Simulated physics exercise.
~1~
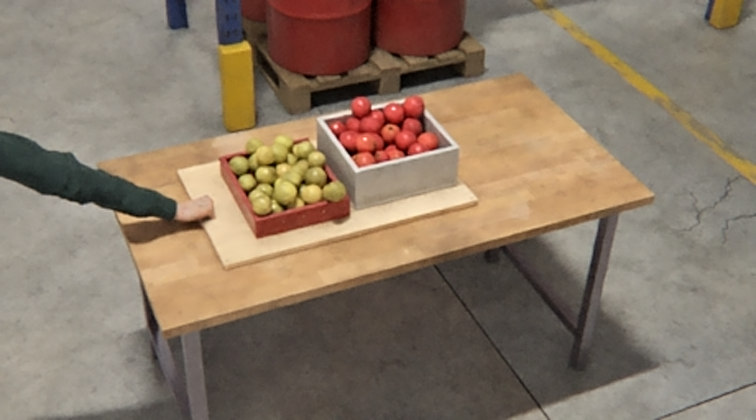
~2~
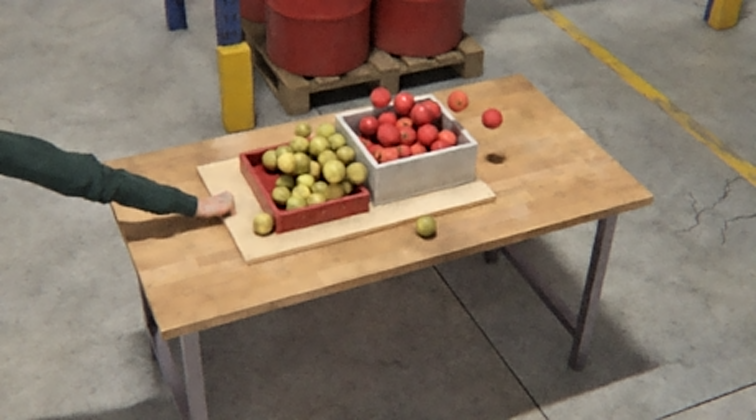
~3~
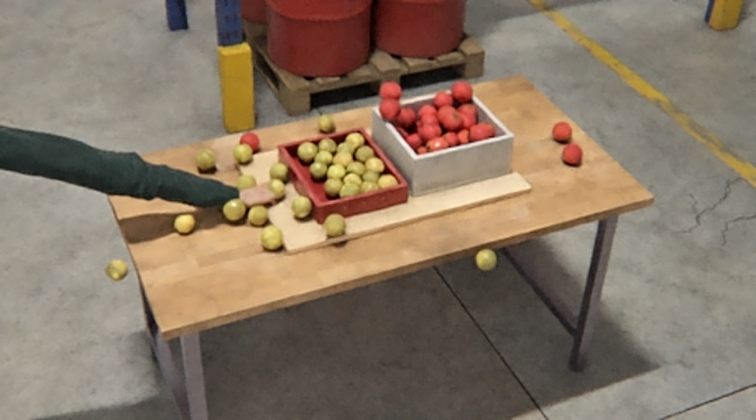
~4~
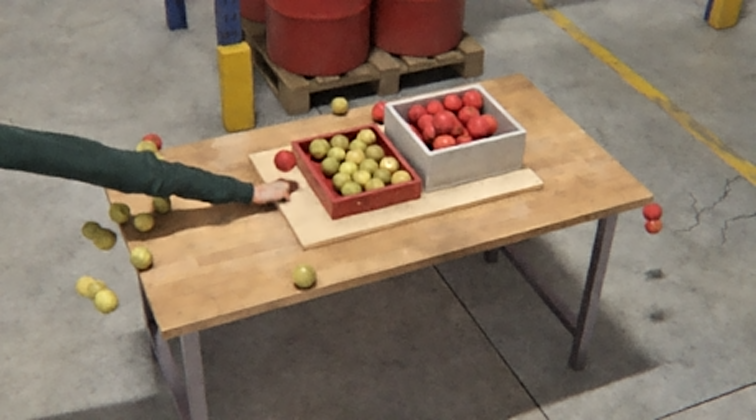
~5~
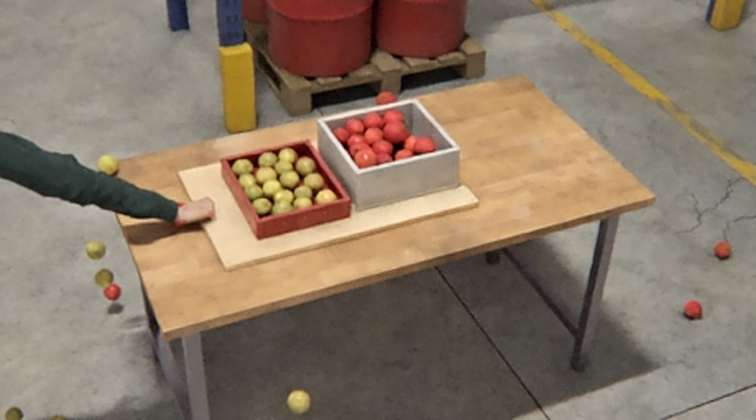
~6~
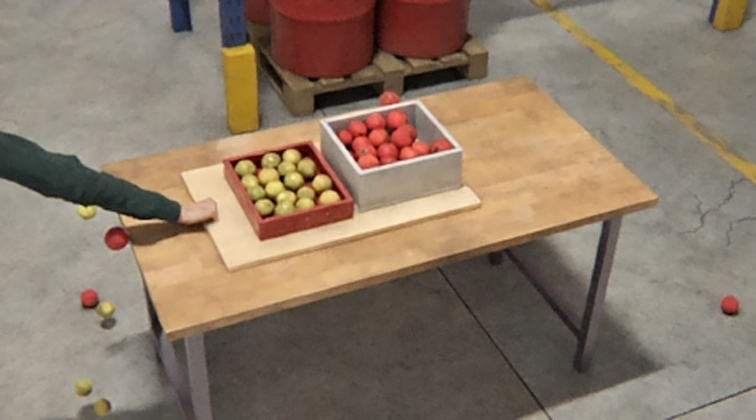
At first, a green-sleeved arm reaches in from the left to a board on a wooden table, where a shallow red tub of yellow-green apples sits beside a taller white tub heaped with tomatoes. The hand pushes the board to the right, and fruit begins to hop out of both tubs. As the board goes farther, apples scatter across the tabletop and drop off the left side, while a couple of tomatoes roll off the right. The board then returns to the left, with more fruit falling to the concrete floor. Finally it rests near its starting place, both tubs still holding fruit, the red one visibly lower.
